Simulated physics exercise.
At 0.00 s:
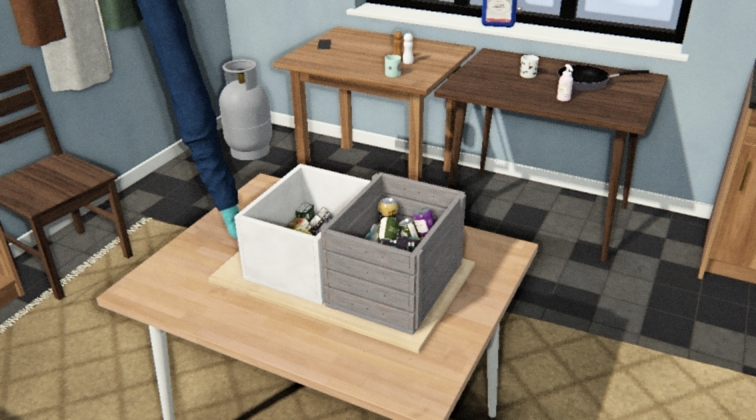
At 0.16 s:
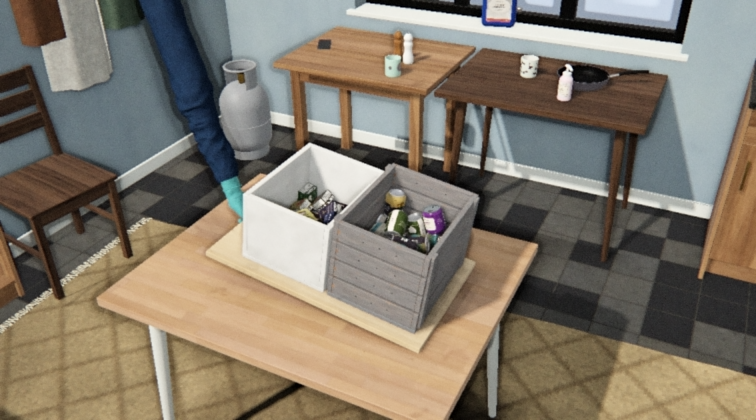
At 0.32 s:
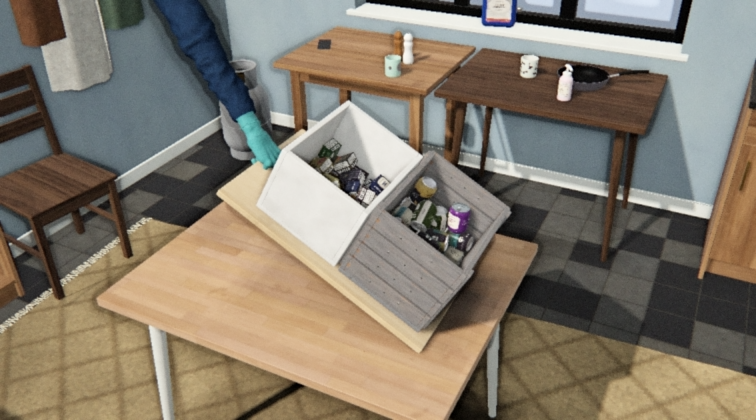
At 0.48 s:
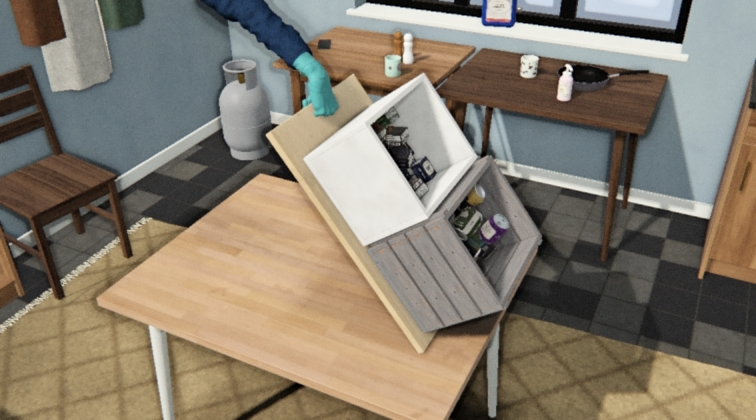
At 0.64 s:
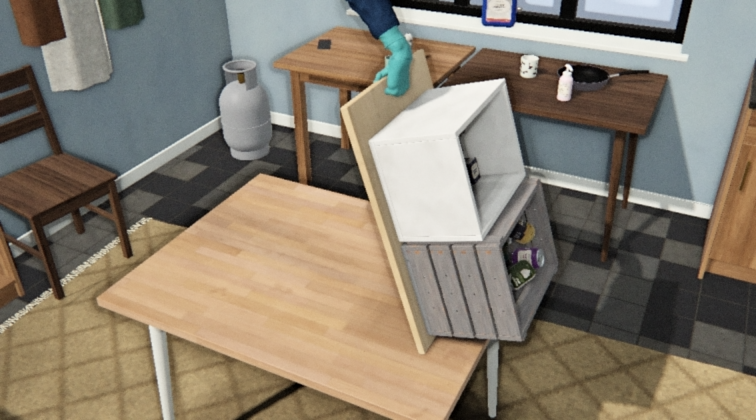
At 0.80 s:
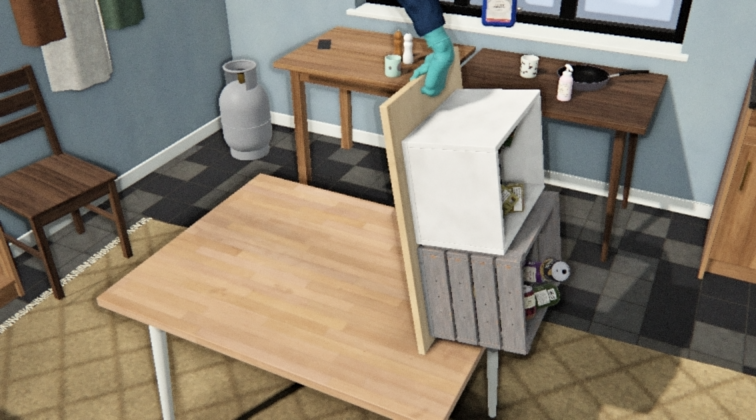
On a wooden table in a room, a gloved hand lifts the left end of a board holding a white crate and a grey crate of small containers, tilting it rightward until it stands nearly upright, the crates' openings facing right.
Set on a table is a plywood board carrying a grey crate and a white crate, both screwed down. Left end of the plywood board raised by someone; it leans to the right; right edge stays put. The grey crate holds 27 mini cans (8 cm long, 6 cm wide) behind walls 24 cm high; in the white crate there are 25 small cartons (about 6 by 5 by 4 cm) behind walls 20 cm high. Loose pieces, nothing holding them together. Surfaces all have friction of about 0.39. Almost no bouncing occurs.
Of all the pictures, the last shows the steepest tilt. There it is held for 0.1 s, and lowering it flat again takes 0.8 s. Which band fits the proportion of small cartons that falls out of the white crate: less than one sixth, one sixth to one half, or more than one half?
One sixth to one half of the small cartons fall out.
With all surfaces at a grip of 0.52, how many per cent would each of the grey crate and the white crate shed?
Then the grey crate sheds 10 per cent, while the white crate sheds 20 per cent.
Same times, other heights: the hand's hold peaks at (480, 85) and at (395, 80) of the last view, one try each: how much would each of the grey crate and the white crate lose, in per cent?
Grey crate: 30 %, then 10 %; white crate: 60 %, then 0 %.
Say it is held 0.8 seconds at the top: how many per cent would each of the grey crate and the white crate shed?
With that change, grey crate sheds 20 percent and white crate sheds 20 percent.
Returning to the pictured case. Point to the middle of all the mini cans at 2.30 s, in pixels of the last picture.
I'd say near (407, 277).
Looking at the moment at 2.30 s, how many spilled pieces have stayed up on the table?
Estimated count: 0.
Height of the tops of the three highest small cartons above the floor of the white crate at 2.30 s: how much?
Some 12 centimetres up.
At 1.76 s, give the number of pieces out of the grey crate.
Roughly, out by then: Grey crate 4.
After 1.04 s, tilt 74°; grey crate 24 in, 3 out and white crate 21 in, 4 out.
After 1.34 s, tilt 34°; grey crate 23 in, 4 out and white crate 17 in, 8 out.
After 1.76 s, tilt 0°; grey crate 23 in, 4 out and white crate 17 in, 8 out.
When it is over (at 2.30 s), grey crate 23 in, 4 out and white crate 17 in, 8 out. Asked share, 8 of 25, 32 per cent.
